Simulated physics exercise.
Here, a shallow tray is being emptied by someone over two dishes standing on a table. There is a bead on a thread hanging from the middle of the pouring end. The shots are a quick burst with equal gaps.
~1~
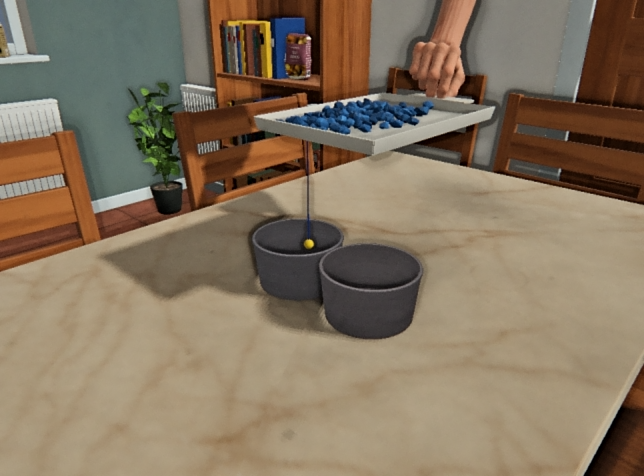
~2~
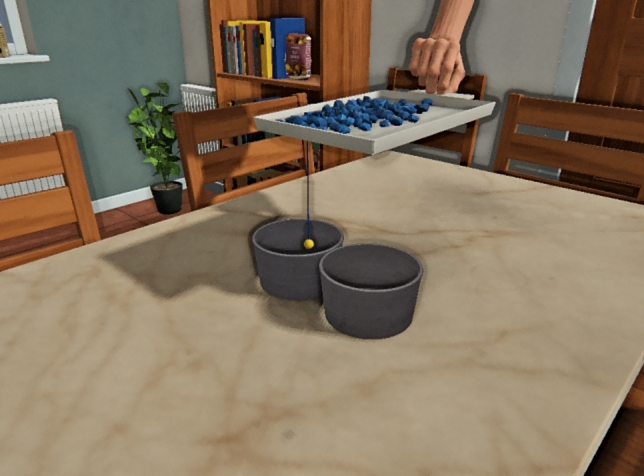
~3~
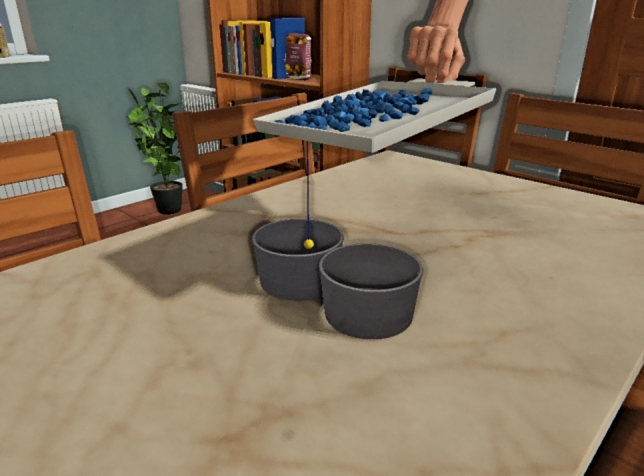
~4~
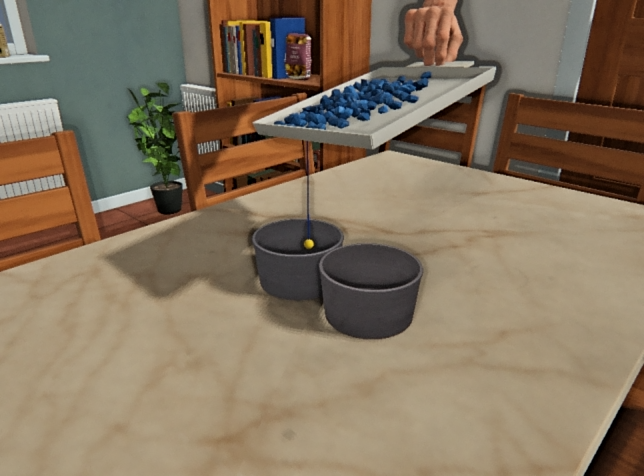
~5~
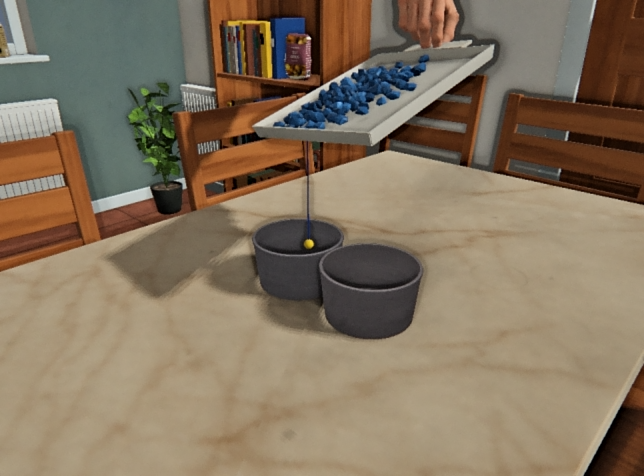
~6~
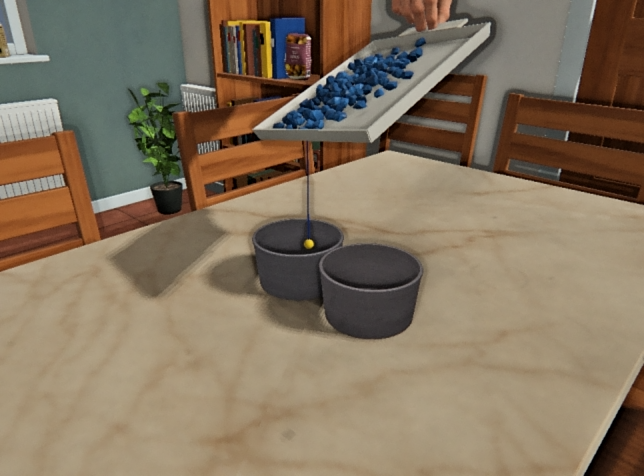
At first, a hand holds a shallow pale tray of small blue stones almost level above two dark dishes on a table, with a yellow bead hanging on a thread. Then the hand raises the far end, tilting the tray steadily more steeply, while the stones shift toward the lower end.
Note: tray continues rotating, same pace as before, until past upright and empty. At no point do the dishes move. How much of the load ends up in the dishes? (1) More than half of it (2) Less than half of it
Answer: 2.
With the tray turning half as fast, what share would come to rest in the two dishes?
Roughly 20 percent.
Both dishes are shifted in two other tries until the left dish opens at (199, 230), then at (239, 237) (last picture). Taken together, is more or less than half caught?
The first try: Most of it. The second: The larger part.
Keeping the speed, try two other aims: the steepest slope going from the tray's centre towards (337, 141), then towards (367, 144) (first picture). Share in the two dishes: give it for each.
10 % and 30 %, roughly.
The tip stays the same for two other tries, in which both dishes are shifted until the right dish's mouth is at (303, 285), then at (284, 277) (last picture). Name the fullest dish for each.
Taking the places in turn, it's the left side and then the left side.
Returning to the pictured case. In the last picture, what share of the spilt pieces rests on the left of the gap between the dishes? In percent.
Roughly 100 in a hundred.
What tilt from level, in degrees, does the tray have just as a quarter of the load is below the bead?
Approx. 85° from level.
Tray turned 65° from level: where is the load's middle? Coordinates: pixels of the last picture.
The middle of the load sits near (290, 99).
Just after the last frame, tray tipped steeply; almost all on the tray; just a few in the air.
A moment on, tray tipped past a quarter turn; about a tenth on the tray; about a tenth in the left dish; roughly two thirds outside both; roughly a quarter in the air.
Further on, tray tipped past a quarter turn; about a tenth in the left dish; the larger part outside both.
When it is over, tray tipped past a quarter turn; not one in the right dish; about a tenth in the left dish; the larger part outside both.
